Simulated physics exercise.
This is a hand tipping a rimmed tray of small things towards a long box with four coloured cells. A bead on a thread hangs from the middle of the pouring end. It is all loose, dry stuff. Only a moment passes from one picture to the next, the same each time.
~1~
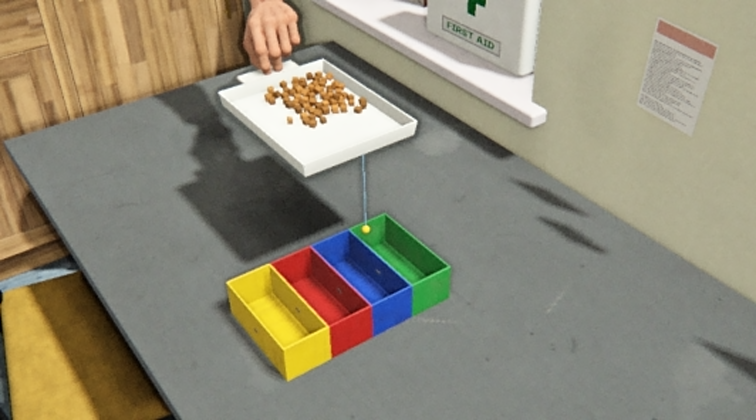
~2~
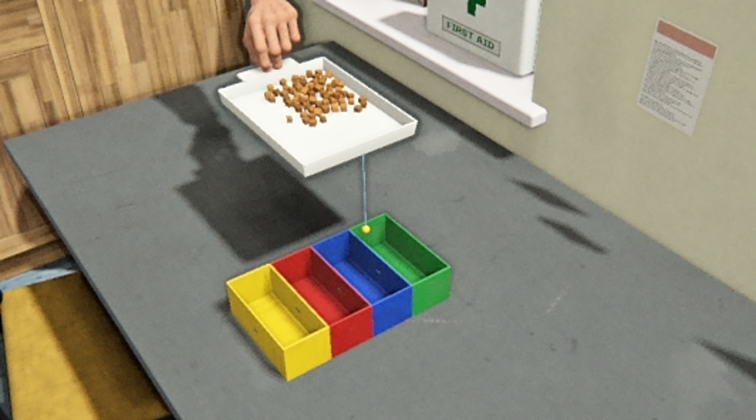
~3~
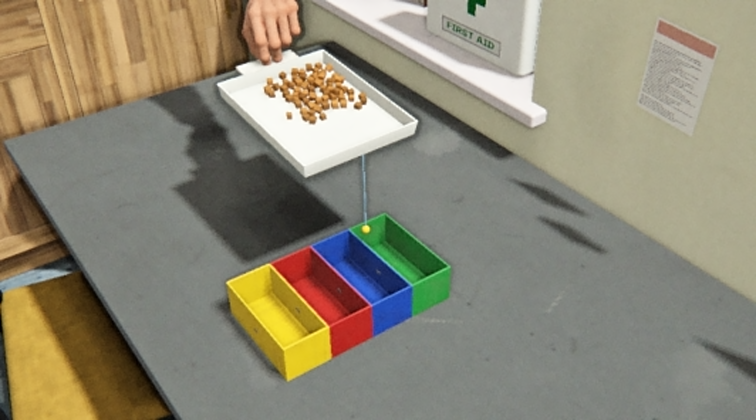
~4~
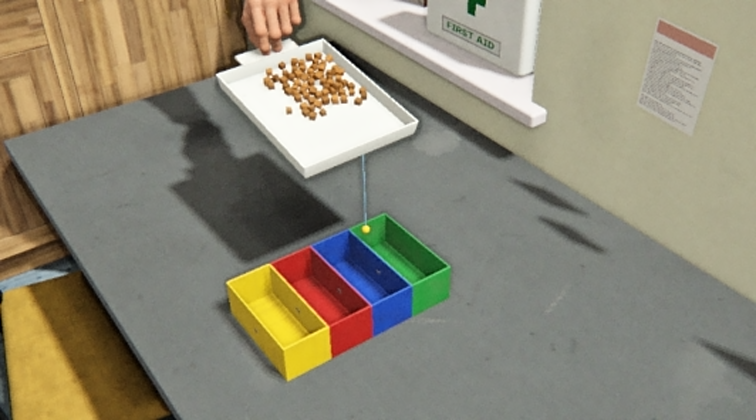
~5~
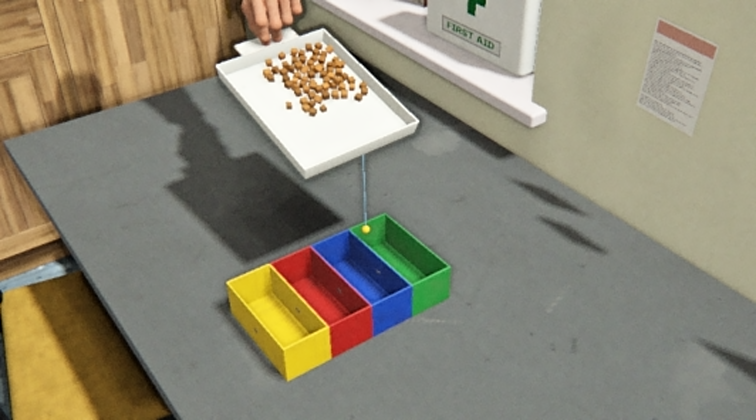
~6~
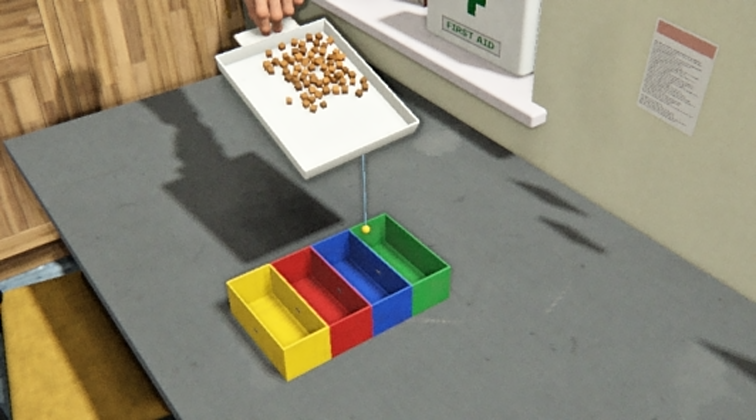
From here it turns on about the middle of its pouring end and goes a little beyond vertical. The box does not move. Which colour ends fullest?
The blue one ends fullest.
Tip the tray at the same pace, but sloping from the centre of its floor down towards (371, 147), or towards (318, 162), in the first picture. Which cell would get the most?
At the first place that green cell, at the second the red one.
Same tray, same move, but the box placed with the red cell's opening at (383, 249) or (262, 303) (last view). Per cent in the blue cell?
About 10 and 20 per cent.
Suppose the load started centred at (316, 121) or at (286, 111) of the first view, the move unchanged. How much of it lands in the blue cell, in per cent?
Near 40 % and 30 %.
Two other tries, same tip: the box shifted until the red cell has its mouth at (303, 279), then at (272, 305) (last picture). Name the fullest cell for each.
One: Blue. Two: Green.
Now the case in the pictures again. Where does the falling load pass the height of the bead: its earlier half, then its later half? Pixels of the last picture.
At about (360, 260), then at (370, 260).
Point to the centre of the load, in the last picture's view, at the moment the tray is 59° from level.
Near (348, 142).
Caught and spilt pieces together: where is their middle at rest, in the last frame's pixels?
At about (382, 303).
Soon, tray tipped steeply; nearly all on the tray; a small part falling or outside the box.
A while on, tray tipped right over; most on the tray; a small part in the blue cell; a small part in the red cell; a stray few in the green cell; a stray few in the yellow cell; a stray few falling or outside the box.
Towards the end, tray tipped past a quarter turn; about half in the blue cell; about a quarter in the green cell; about a quarter in the red cell; a stray few in the yellow cell; a small part falling or outside the box.
Finally, tray tipped past a quarter turn; about half in the blue cell; about a quarter in the green cell; about a quarter in the red cell; a stray few in the yellow cell; a small part outside the box.
